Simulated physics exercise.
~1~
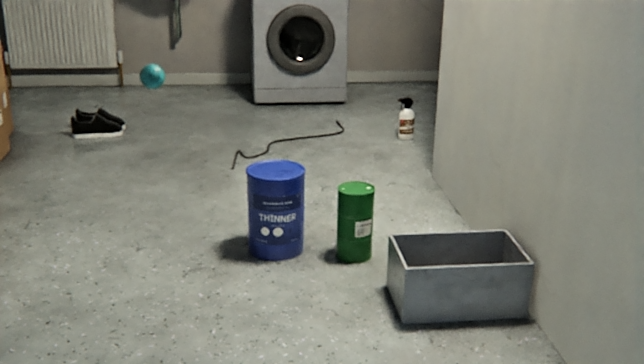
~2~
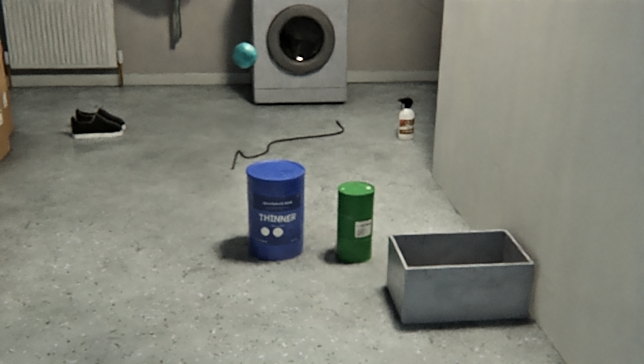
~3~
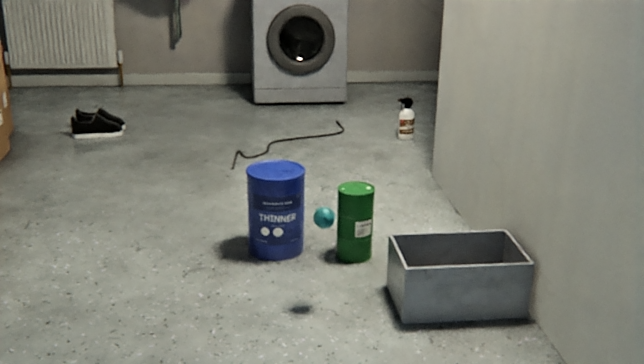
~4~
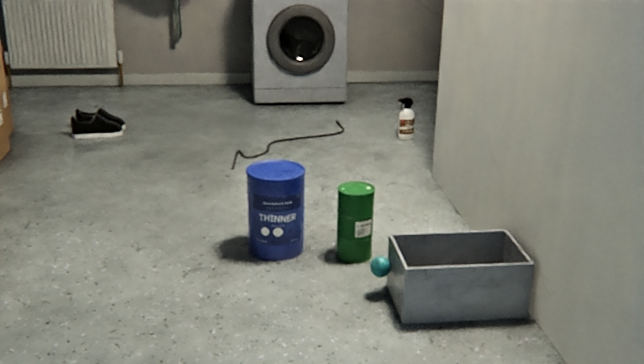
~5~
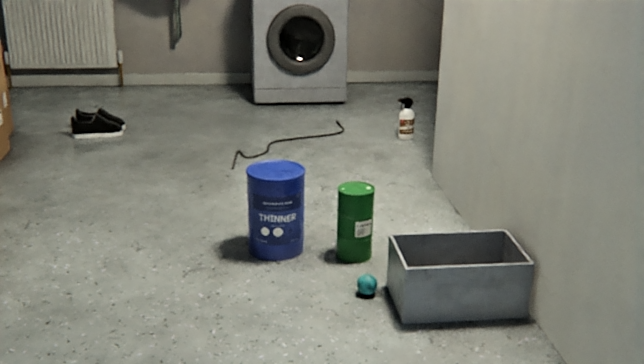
Grey open box standing still as a turquoise ball flies in from the left, meets its side and drops outside it.
